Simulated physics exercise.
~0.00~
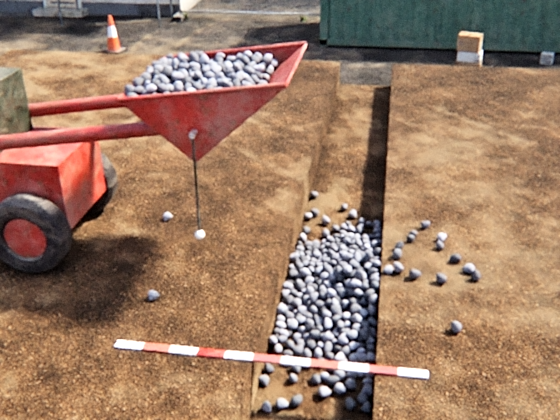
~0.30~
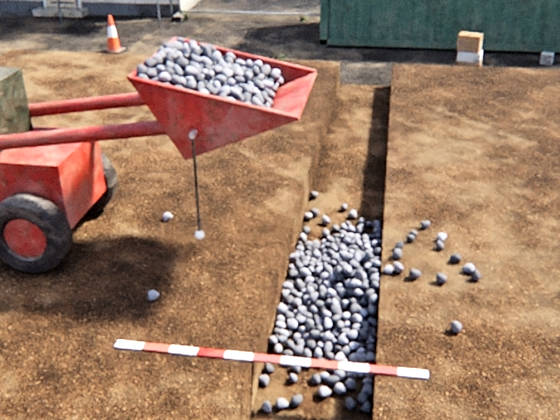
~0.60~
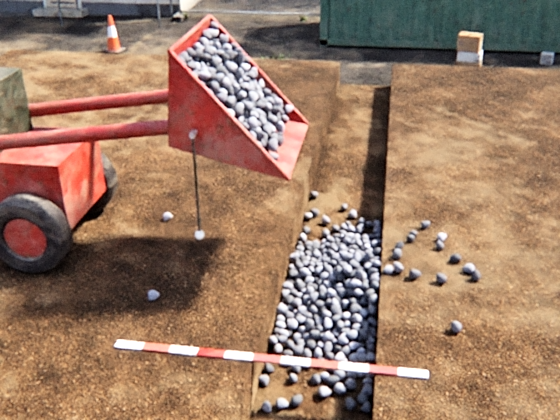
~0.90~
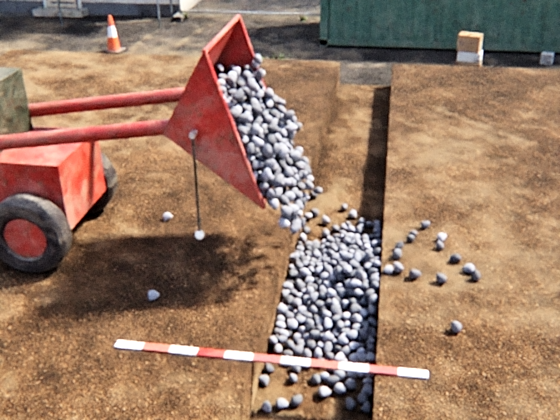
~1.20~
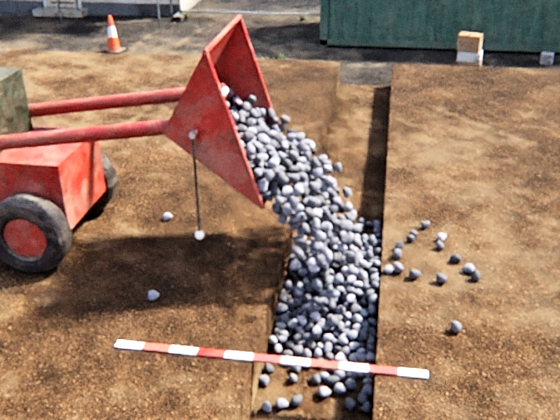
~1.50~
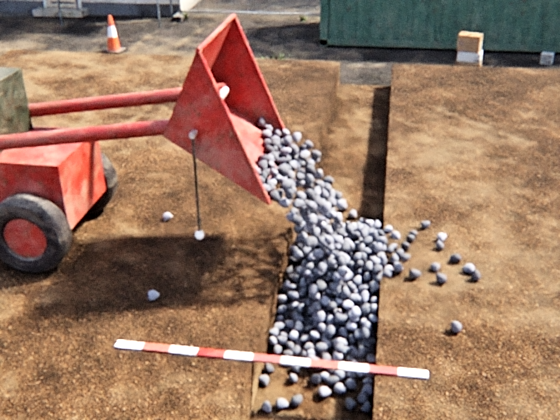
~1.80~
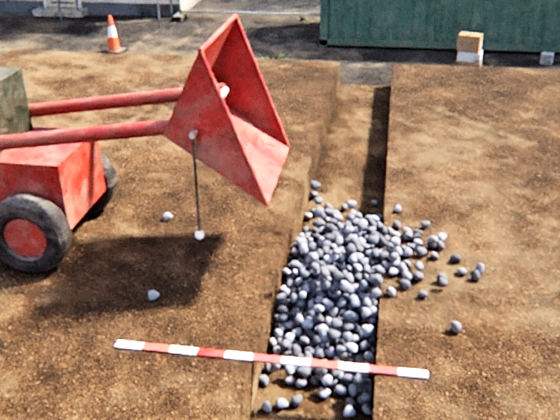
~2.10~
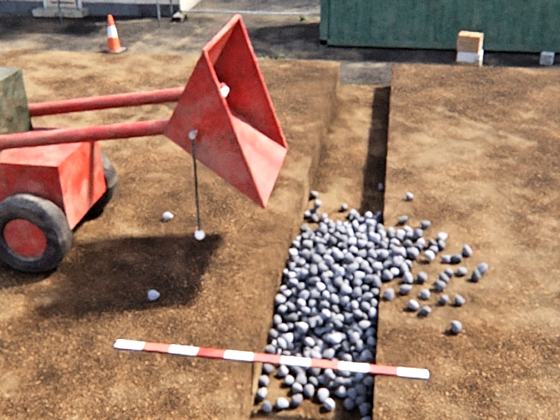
On a patch of brown bare earth seen from above at an angle, a red loader stands at the left with its bucket full of smooth grey stones, beside a straight-sided trench already partly filled with similar stones. A red and white striped staff lies across the trench, with an orange cone and a green wall behind. The bucket tips forward to the right, and the stones slide out in a thick stream into the trench. It rocks slightly as the last ones leave. Finally the bucket hangs tilted and empty, the heap fuller, with a few more stones scattered beyond the right edge.
